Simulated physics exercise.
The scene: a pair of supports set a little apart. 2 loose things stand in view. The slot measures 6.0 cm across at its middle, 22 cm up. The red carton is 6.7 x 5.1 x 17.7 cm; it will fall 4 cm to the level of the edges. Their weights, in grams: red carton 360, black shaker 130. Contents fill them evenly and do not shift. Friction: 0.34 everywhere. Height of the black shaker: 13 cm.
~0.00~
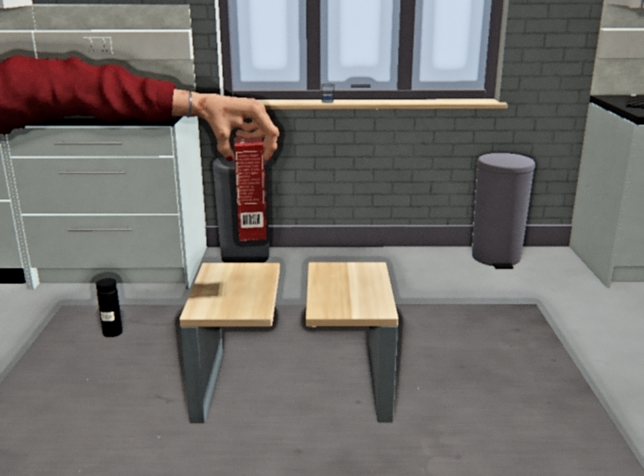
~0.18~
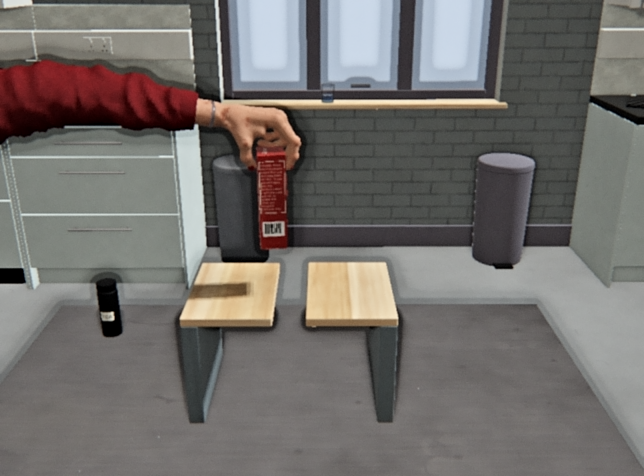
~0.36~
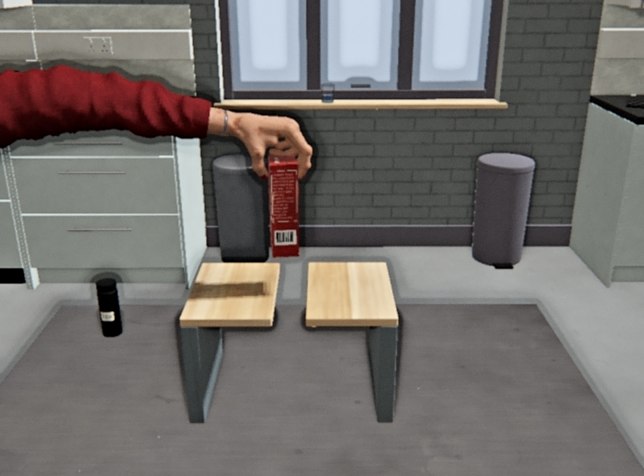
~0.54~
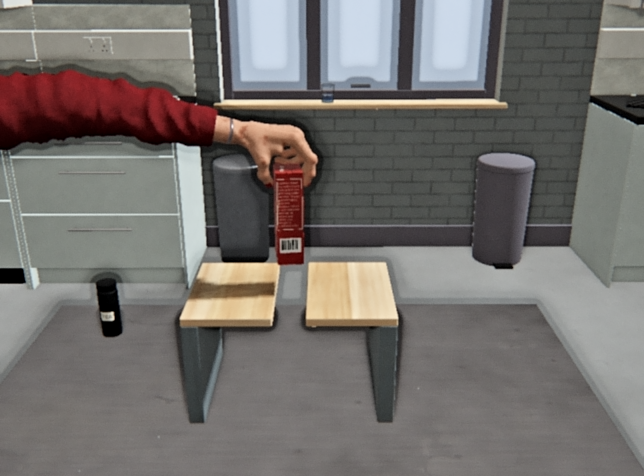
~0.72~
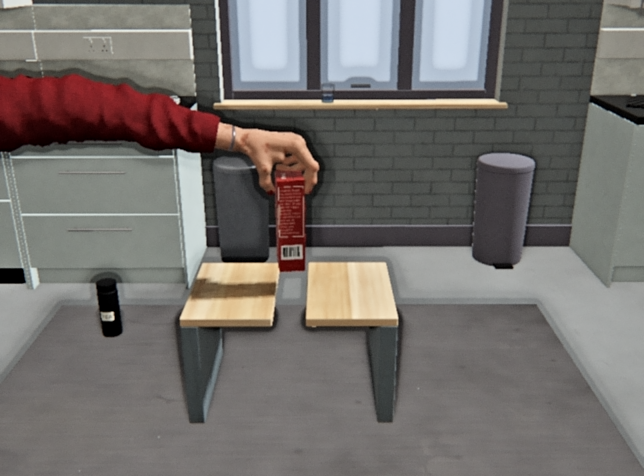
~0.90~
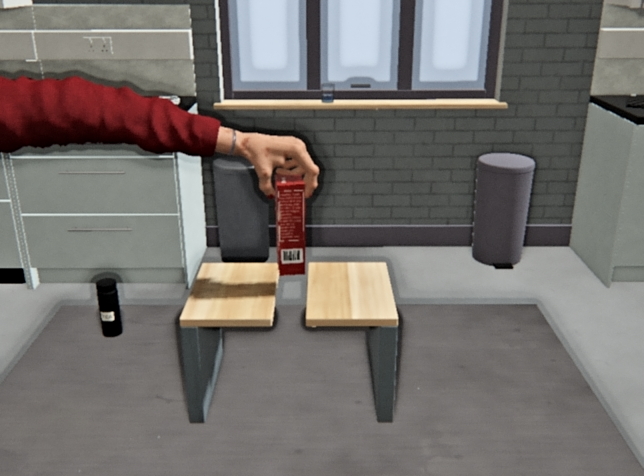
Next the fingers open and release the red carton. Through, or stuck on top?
It goes down the gap.
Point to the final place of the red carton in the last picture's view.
At about (293, 348).
After 1.10 s, red carton moved 5 cm near (291, 250).
After 1.20 s, red carton moved 20 cm near (292, 319).
After 1.30 s, red carton moved 26 cm near (293, 348).
In the end (1.9 s), not toppled but over 4 cm from the start, red carton; black shaker under 4 cm from the start. At the end, from the last picture's camera, red carton near (293, 348). The carton reaches the table.
